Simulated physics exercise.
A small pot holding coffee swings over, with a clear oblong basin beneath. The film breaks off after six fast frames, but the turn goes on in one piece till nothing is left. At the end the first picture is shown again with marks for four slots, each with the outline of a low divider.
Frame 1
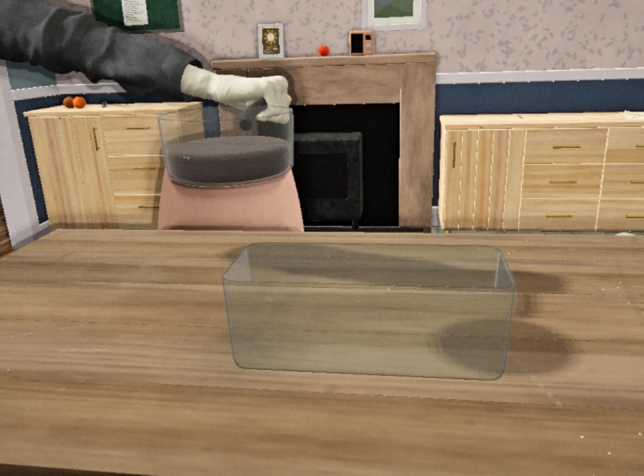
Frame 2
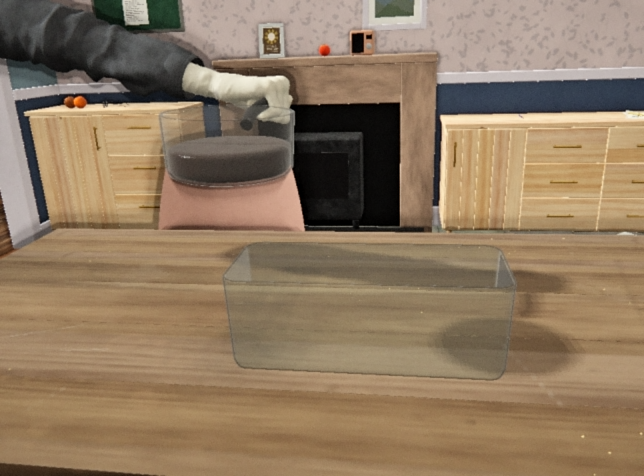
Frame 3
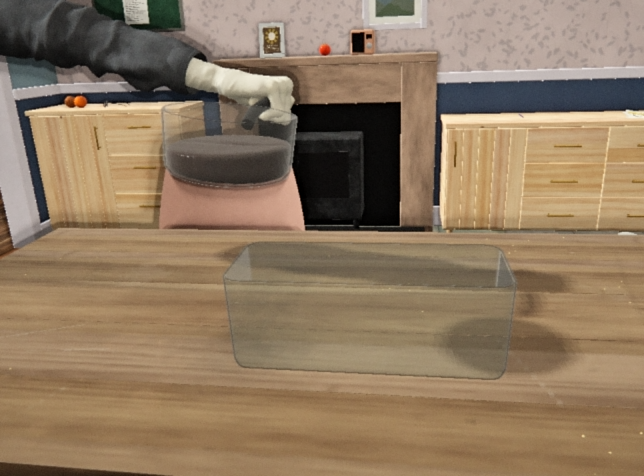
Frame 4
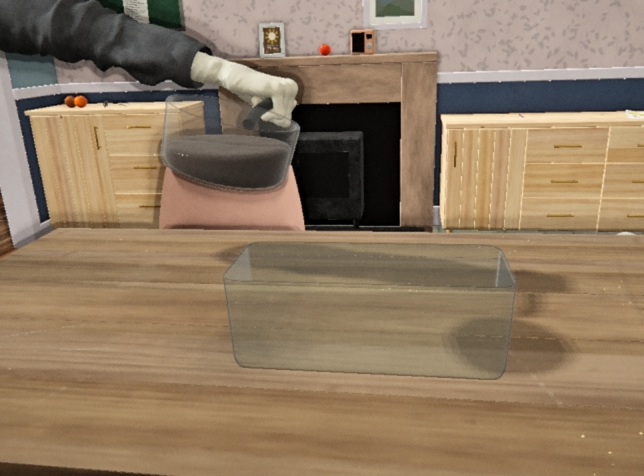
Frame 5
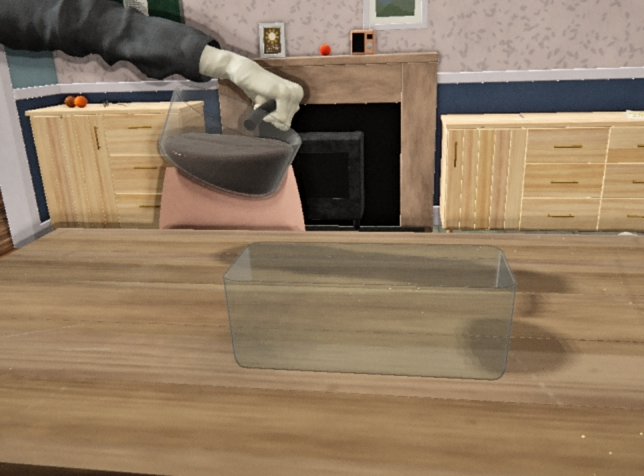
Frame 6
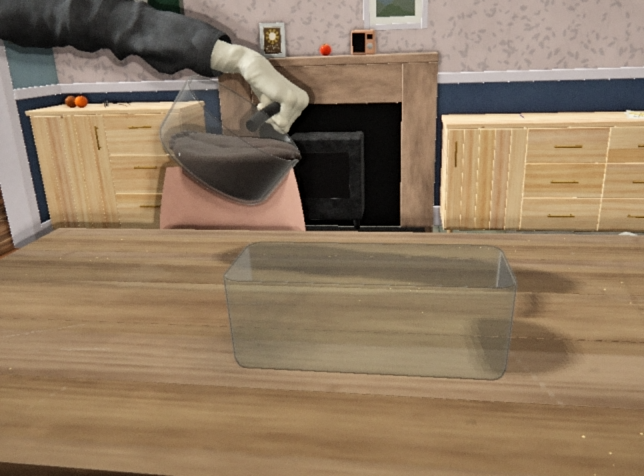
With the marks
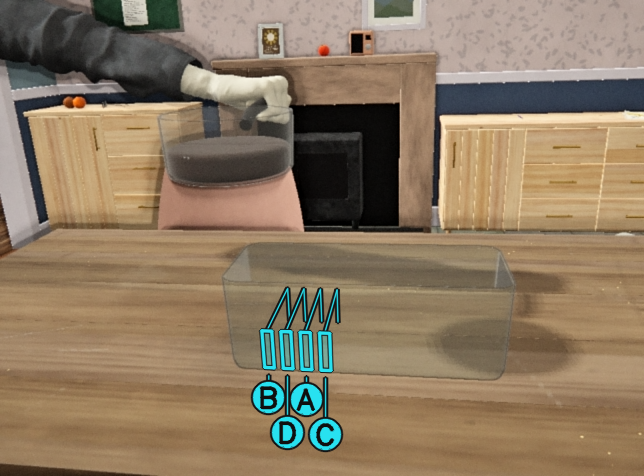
A gloved hand in a dark sleeve steadily tilting a clear pot of dark liquid rightward above an empty transparent basin.
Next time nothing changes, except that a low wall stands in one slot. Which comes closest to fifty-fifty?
C works best here.
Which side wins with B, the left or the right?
The right side.
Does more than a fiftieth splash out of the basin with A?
No.
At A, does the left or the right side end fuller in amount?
The right side.
In cyan, A at (306, 377); B at (268, 375); C at (325, 378); D at (287, 376).
For place A, about 31 % ends left of the wall and 68 % right of it.
For place B, about 4 % ends left of the wall and 95 % right of it.
For place C, about 54 % ends left of the wall and 45 % right of it.
For place D, about 5 % ends left of the wall and 94 % right of it.
